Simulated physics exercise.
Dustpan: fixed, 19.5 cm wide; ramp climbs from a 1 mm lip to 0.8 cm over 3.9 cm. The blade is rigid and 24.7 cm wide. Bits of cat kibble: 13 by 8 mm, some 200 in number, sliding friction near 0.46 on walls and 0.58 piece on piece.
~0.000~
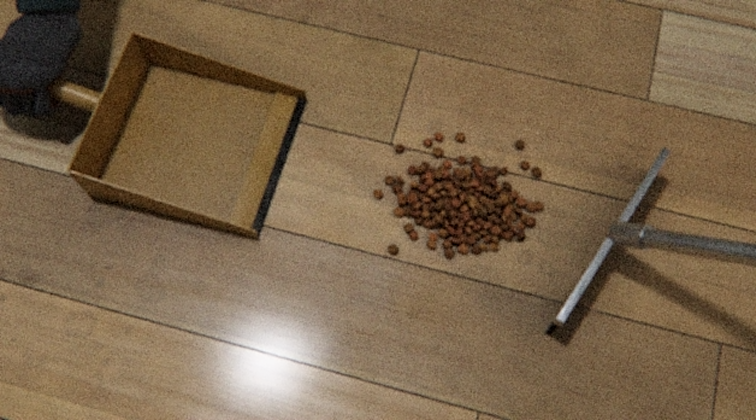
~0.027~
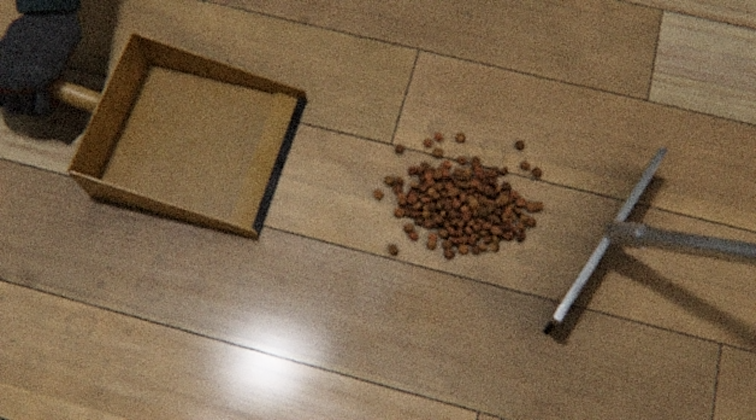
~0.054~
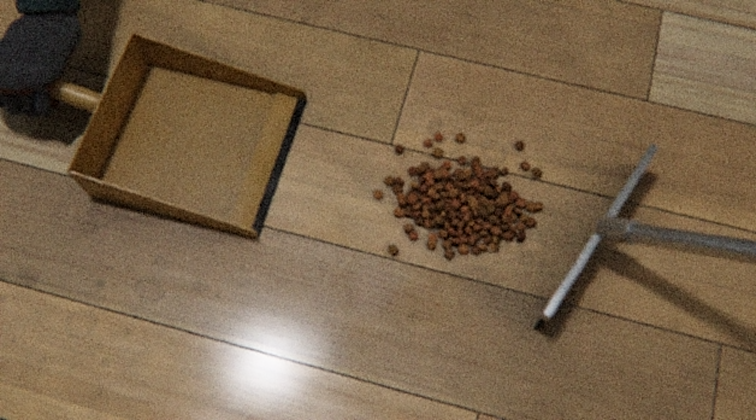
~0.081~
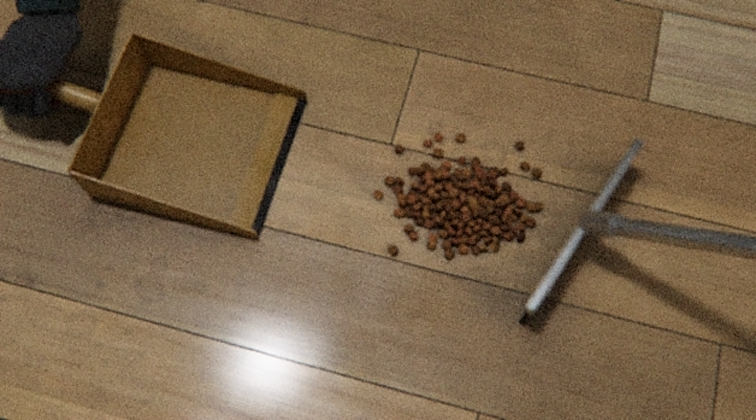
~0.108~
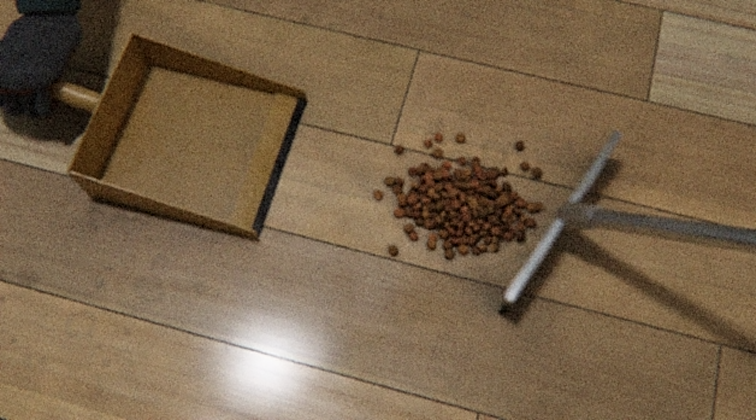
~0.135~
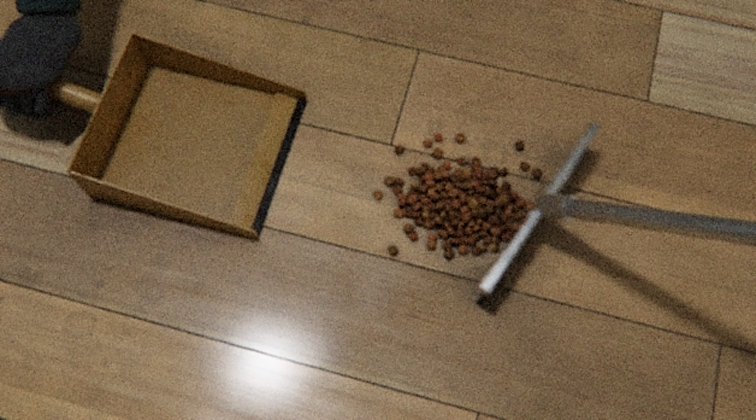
A rigid blade on a pole slides left across wooden flooring and reaches brown kibble.
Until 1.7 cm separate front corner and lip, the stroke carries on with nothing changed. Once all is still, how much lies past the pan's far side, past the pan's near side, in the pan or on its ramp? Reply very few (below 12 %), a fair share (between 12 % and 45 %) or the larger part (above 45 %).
Past the pan's far side - a fair share; past the pan's near side - very few; in the pan or on its ramp - a fair share.
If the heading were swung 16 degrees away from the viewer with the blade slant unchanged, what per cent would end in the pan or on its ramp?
20 %.
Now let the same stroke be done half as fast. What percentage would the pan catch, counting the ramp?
In that case roughly 10 percent.
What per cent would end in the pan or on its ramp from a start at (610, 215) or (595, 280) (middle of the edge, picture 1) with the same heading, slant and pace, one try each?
Around 35 percent, then around 30 percent.
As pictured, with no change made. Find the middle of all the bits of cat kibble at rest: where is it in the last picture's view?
(302, 118) or so.
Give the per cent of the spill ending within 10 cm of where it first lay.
Some 0 per cent.
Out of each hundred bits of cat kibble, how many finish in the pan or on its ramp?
About 30 per cent.
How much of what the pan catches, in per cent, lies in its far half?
I'd put it near 70 per cent.
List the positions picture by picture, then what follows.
In the first picture, blade from (559, 321) to (663, 156), moved 0.0 cm, 0 of the pieces shifted so far; middle of the pieces at (463, 204); pan at (186, 143).
In the second picture, blade from (556, 319) to (660, 155), moved 0.4 cm, 0 of the pieces shifted so far; middle of the pieces at (463, 204).
In the third picture, blade from (546, 316) to (651, 152), moved 1.5 cm, 0 of the pieces shifted so far; middle of the pieces at (463, 204).
In the fourth picture, blade from (530, 309) to (636, 147), moved 3.3 cm, 0 of the pieces shifted so far; middle of the pieces at (463, 204).
In the fifth picture, blade from (509, 300) to (615, 139), moved 5.8 cm, 0 of the pieces shifted so far; middle of the pieces at (463, 204).
In the sixth picture, blade from (485, 290) to (593, 131), moved 8.5 cm, 3 of the pieces shifted so far; middle of the pieces at (463, 205); pan at (186, 143). Its pace works out near 1.00 m/s, heading 9 degrees away from the viewer's side.
After 0.27 s, middle of the blade 18 cm from the lip; 0 % over the lip, far side 5 %, near side 0 %.
Then, at 0.37 s, middle of the blade 9 cm from the lip; 0 % over the lip, far side 25 %, near side 0 %.
After 0.59 s, middle of the blade 6 cm from the lip; 30 % over the lip, far side 35 %, near side 0 %.
In the end, at 1.3 s, far side 35 %, near side 0 %, pan 30 %, in front of the lip or behind the blade 35 %.
